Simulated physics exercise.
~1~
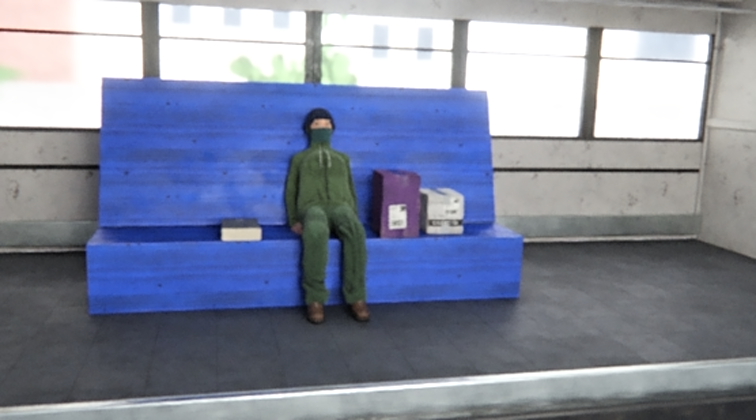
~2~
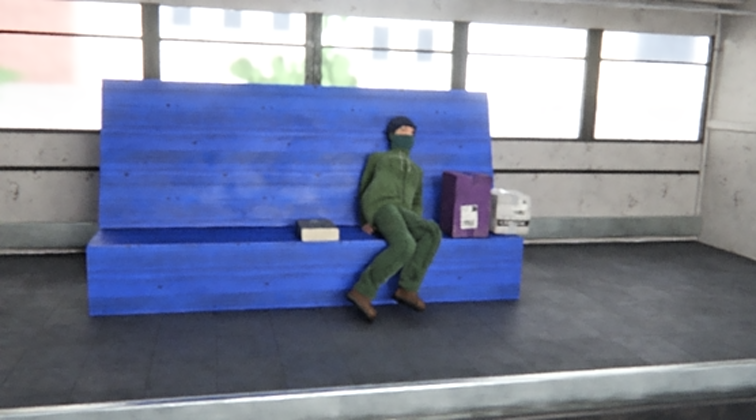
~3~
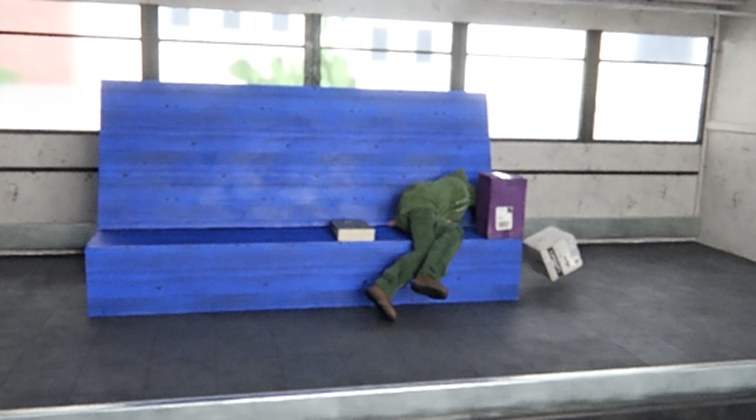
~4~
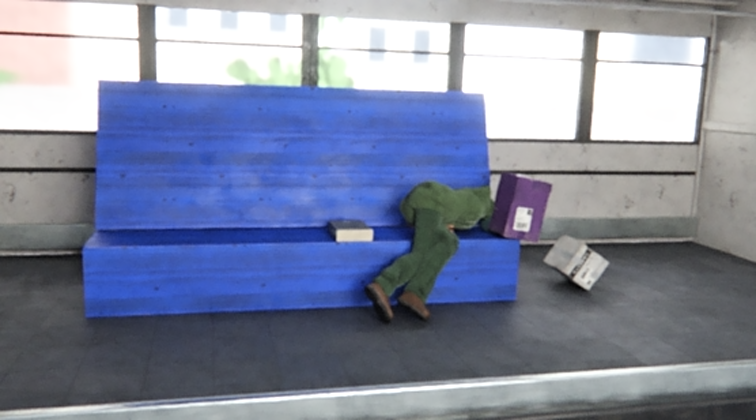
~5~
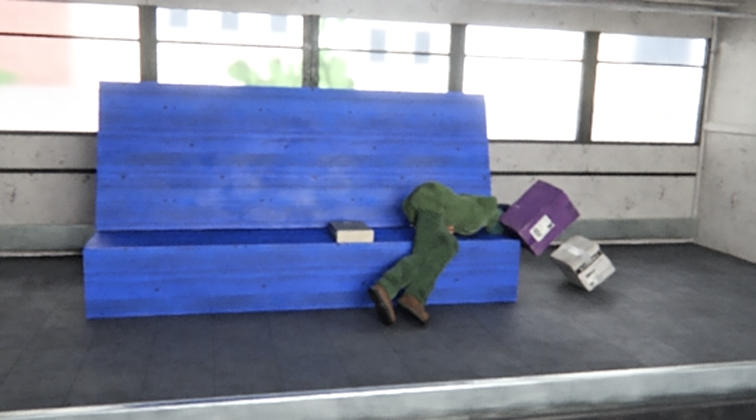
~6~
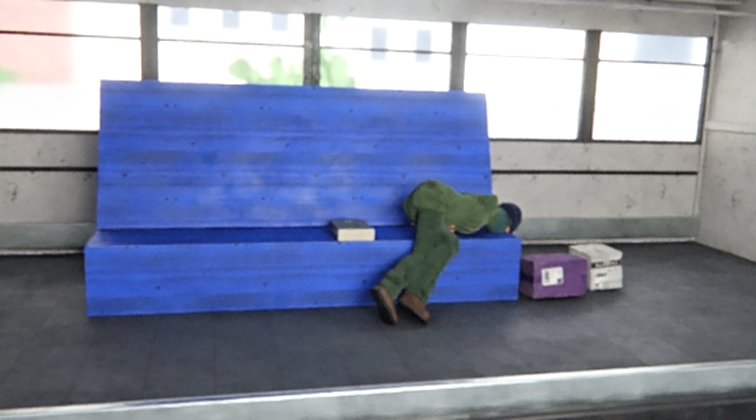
On a blue bench inside a train car, a limp passenger in green slid right and slumped sideways along with the loose things, and a white box, then a purple one, dropped off the end while the book stayed on the seat.
